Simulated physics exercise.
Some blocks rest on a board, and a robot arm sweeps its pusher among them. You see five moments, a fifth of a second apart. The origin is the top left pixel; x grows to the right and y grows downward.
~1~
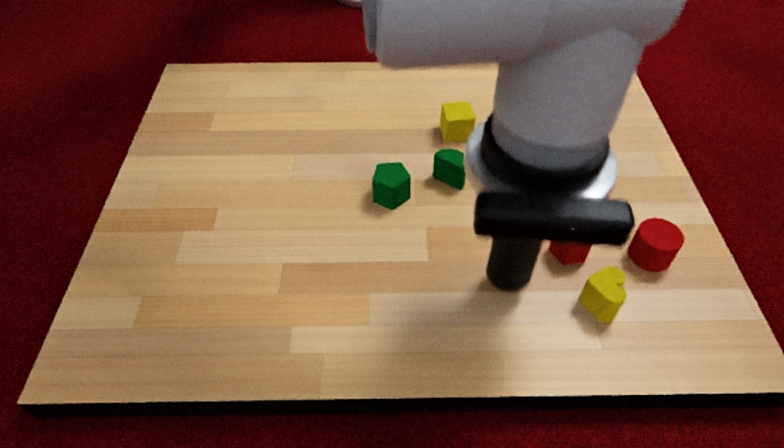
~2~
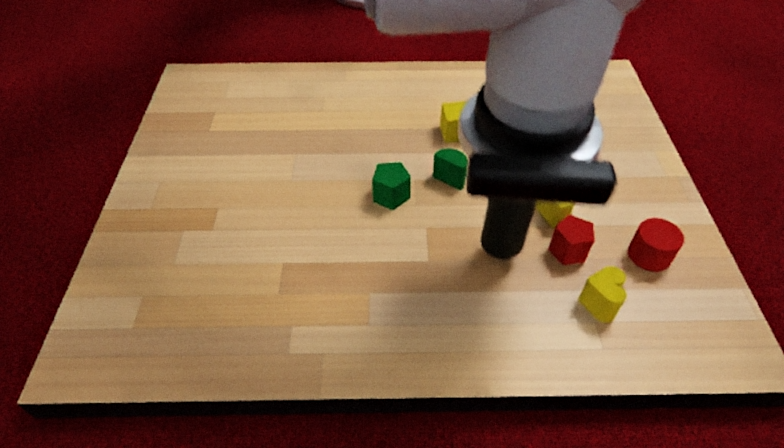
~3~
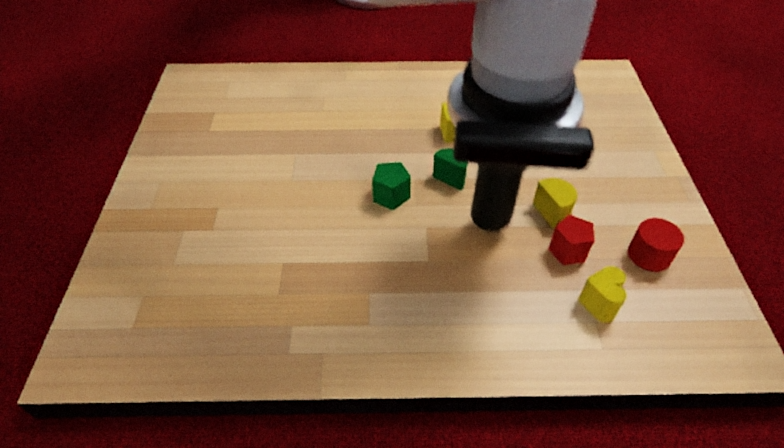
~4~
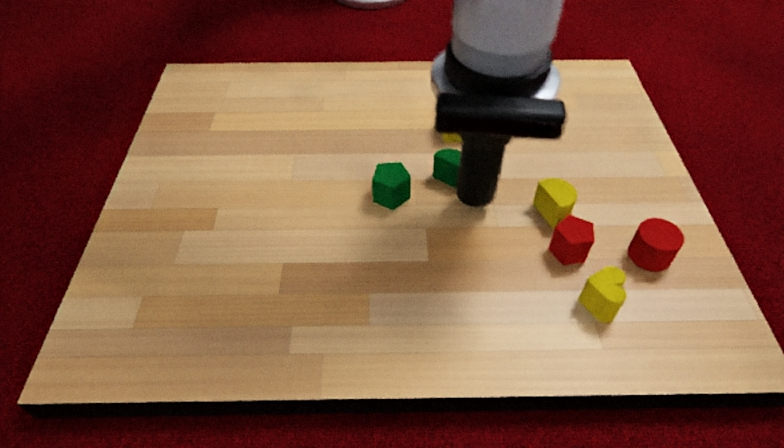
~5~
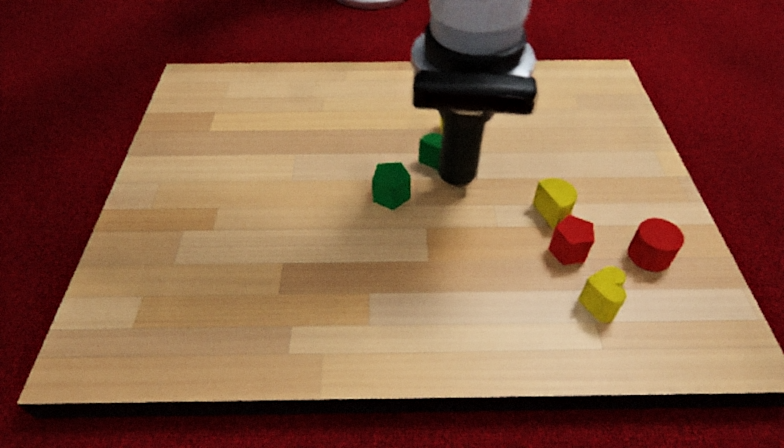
A light wooden board on a deep red cloth fills the view, seen from above at an angle by a still camera, with a white robot arm reaching in from the top. Two green blocks sit near a yellow one at upper centre, while two yellow and two red blocks cluster at right. The arm's black pusher sweeps up and leftward between them, then nudges the right-hand green block slightly up and left.
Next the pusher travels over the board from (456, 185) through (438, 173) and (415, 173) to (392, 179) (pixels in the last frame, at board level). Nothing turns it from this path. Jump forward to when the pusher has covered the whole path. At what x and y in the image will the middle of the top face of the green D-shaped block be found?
It is going to be at (419, 125).
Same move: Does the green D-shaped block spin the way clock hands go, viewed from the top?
Yes, that is what happens.
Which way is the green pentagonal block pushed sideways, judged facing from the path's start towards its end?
Picture yourself facing from the start of the path to its end: The green pentagonal block moves off to your left.
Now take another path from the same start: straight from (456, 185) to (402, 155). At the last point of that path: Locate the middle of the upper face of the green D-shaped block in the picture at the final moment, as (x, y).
It will likely be found at (411, 113).
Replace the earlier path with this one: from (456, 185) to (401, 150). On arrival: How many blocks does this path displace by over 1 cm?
Once the path ends, one block will have shifted.
The first path, step by step. Halfway along, pusher at (427, 158); green D-shaped block at (419, 125), turned 35° clockwise.
At the end, pusher at (392, 167); green pentagonal block at (381, 182), turned 35° anticlockwise; green D-shaped block at (419, 125), turned 40° clockwise; yellow four-sided block not moved.
